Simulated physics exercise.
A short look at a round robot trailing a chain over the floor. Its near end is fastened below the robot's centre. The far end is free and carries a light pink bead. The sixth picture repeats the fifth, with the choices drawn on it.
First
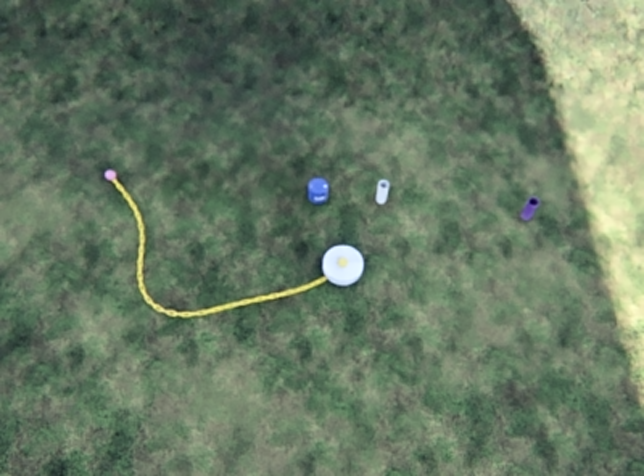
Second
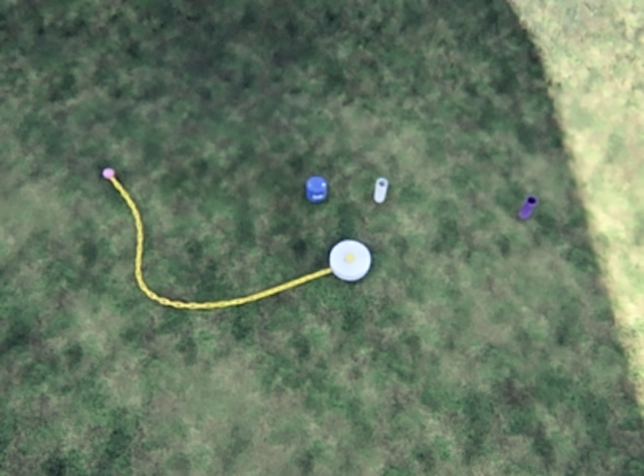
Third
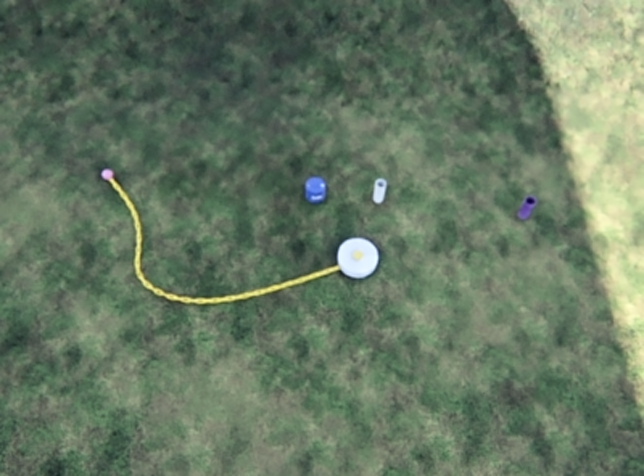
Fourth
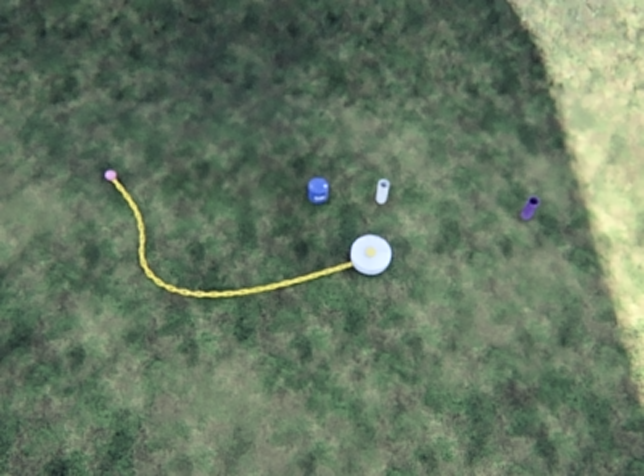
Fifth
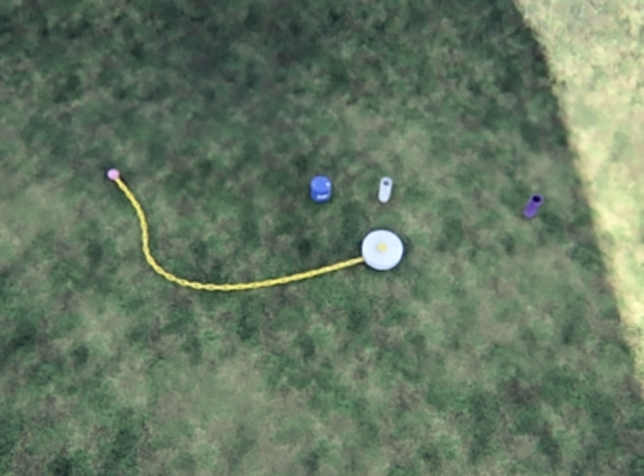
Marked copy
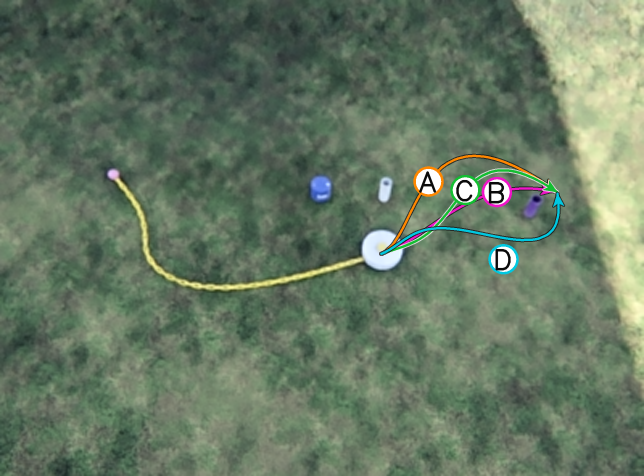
A round white robot sits near the middle of a mottled green floor, seen from high above, with a pale patch along the right edge. A yellow chain curves from it to a light pink bead at left, while a blue pot, a white post and a purple post stand above and to the right. The robot slides steadily right and slightly upward, drawing the chain's lower bend along, while the bead barely shifts.
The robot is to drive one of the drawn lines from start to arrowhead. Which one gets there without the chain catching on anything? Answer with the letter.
Route B touches nothing.
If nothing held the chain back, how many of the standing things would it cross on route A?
Two.
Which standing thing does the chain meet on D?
It meets the purple post.
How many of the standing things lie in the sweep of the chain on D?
It sweeps one.
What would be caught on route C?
The white post.
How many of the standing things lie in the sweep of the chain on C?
One.
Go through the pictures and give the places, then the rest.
The first picture shows purple post (530, 209); blue pot (318, 191); white post (382, 192).
The second picture shows robot (350, 261); purple post (528, 208).
The third picture shows robot (358, 258); white post (379, 191).
The fourth picture shows robot (371, 255); purple post (530, 208).
The fifth picture shows robot (382, 251); white post (385, 190); free end (113, 174); purple post (533, 206).
On the marked copy, A from (381, 254) via (444, 166) to (556, 191); B from (381, 254) via (462, 206) to (554, 191); C from (381, 254) via (463, 193) to (557, 192); D from (381, 254) via (488, 235) to (557, 193).
Following B. Soon after the start, robot (445, 214), middle of the chain (270, 245), free end (123, 187).
Later, robot (507, 187), middle of the chain (338, 219), free end (167, 212).
In the end, robot (559, 189), middle of the chain (388, 207), free end (218, 217); nothing has been touched.
As for the rest, A meets the blue pot and white post; C meets the white post; D meets the purple post.
